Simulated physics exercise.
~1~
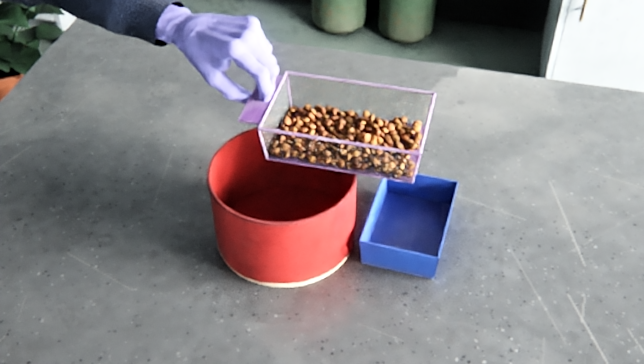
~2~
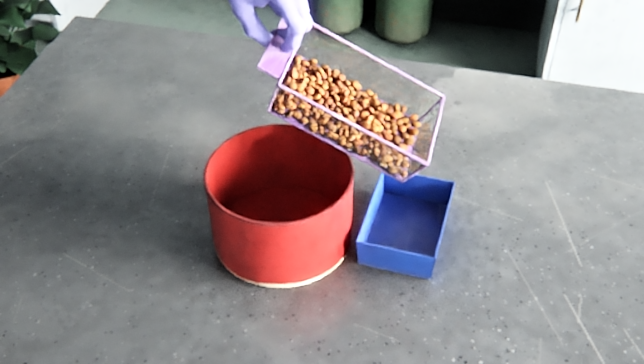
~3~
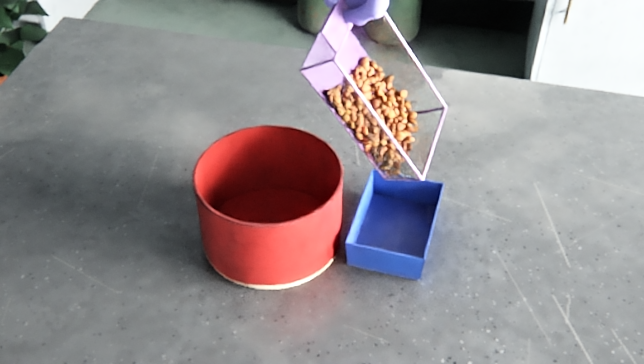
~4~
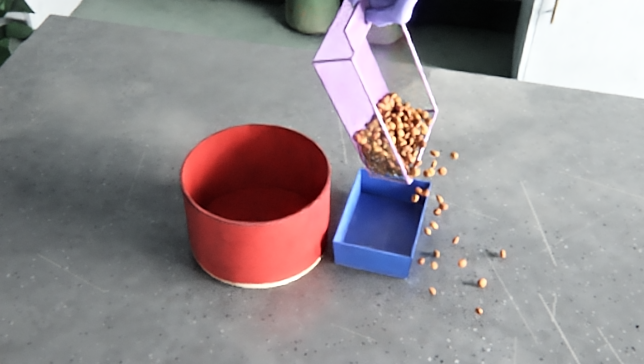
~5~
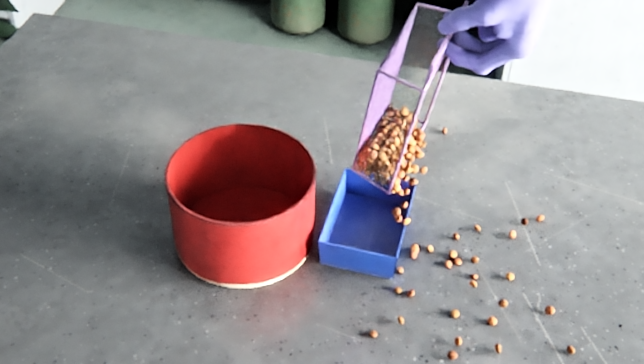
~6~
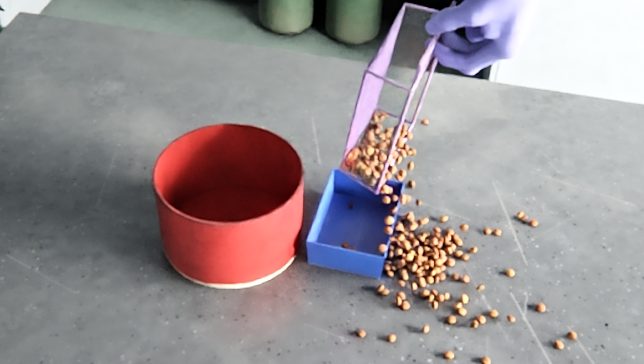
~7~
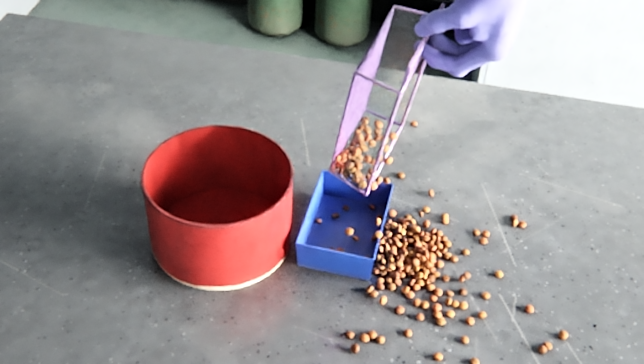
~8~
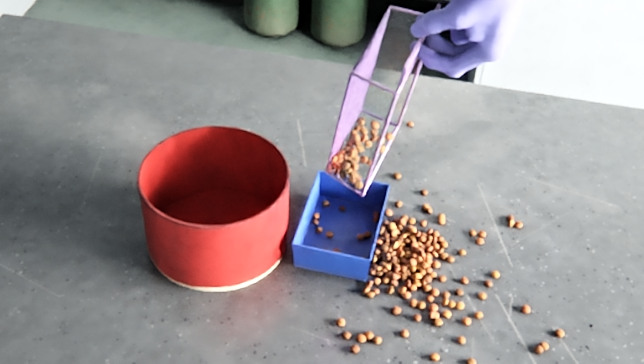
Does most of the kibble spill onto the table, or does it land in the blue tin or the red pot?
Most of the kibble spills onto the table to the right of the blue tin. Only a few pieces land in the tin, and the red pot stays empty.
